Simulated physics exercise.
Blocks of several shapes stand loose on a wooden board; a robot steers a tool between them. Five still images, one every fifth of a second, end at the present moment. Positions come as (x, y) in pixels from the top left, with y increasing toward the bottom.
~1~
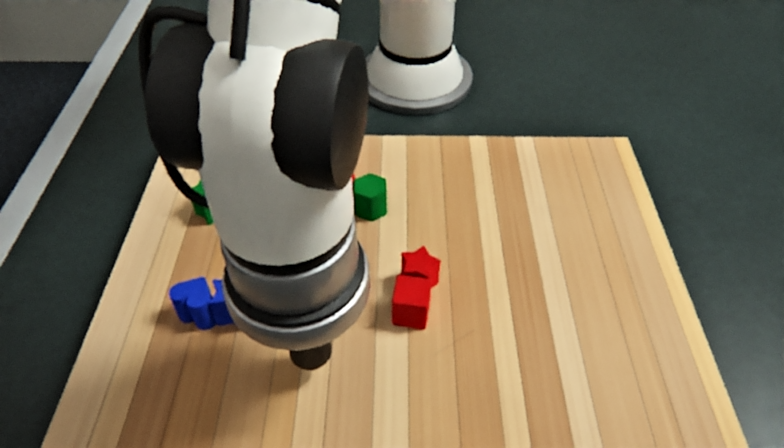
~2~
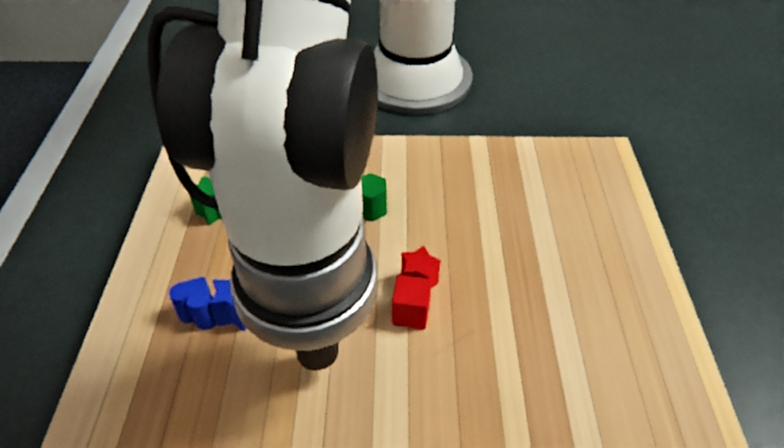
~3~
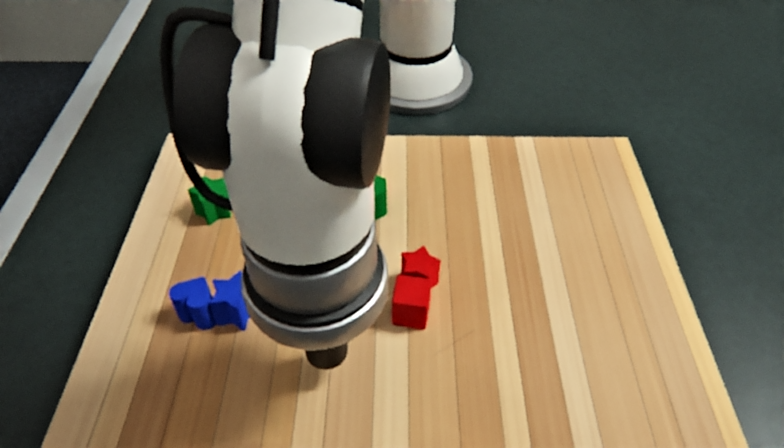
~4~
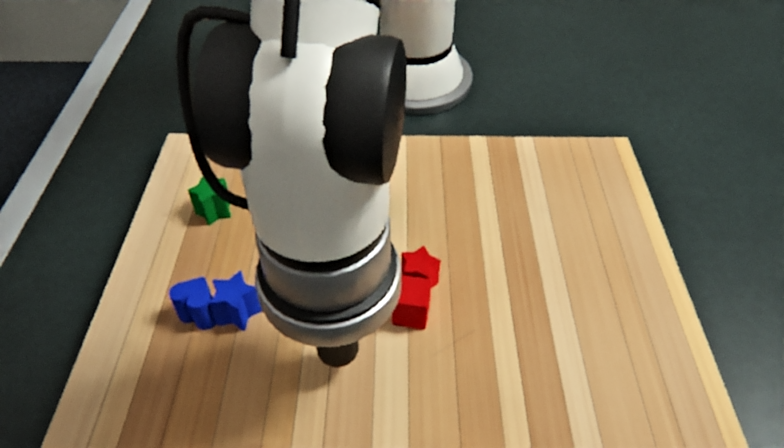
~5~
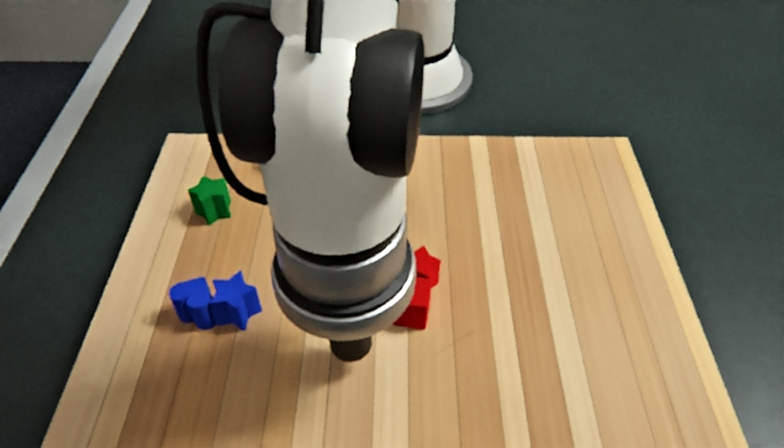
A robot arm glides slightly right over a wooden board, leaving the colored blocks unmoved.
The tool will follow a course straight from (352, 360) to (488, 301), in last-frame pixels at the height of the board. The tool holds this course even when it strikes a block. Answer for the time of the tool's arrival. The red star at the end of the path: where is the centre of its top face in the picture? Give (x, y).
It will end up at (430, 239).
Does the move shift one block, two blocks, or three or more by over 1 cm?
The answer will be two.
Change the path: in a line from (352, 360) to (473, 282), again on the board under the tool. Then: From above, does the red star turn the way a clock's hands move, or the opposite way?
Looking down, it rotates anti-clockwise.
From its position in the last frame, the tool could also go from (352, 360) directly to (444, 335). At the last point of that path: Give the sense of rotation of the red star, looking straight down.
Seen from above, counterclockwise.
What follows on the original path. One third of the way, tool at (402, 321); red square at (415, 286).
Two thirds of the way, tool at (447, 302); red square at (445, 264), turned 35° anticlockwise; red star at (428, 240), turned 35° anticlockwise.
At the end, tool at (491, 284); red square at (451, 260), turned 45° anticlockwise; red star at (430, 239), turned 50° anticlockwise.
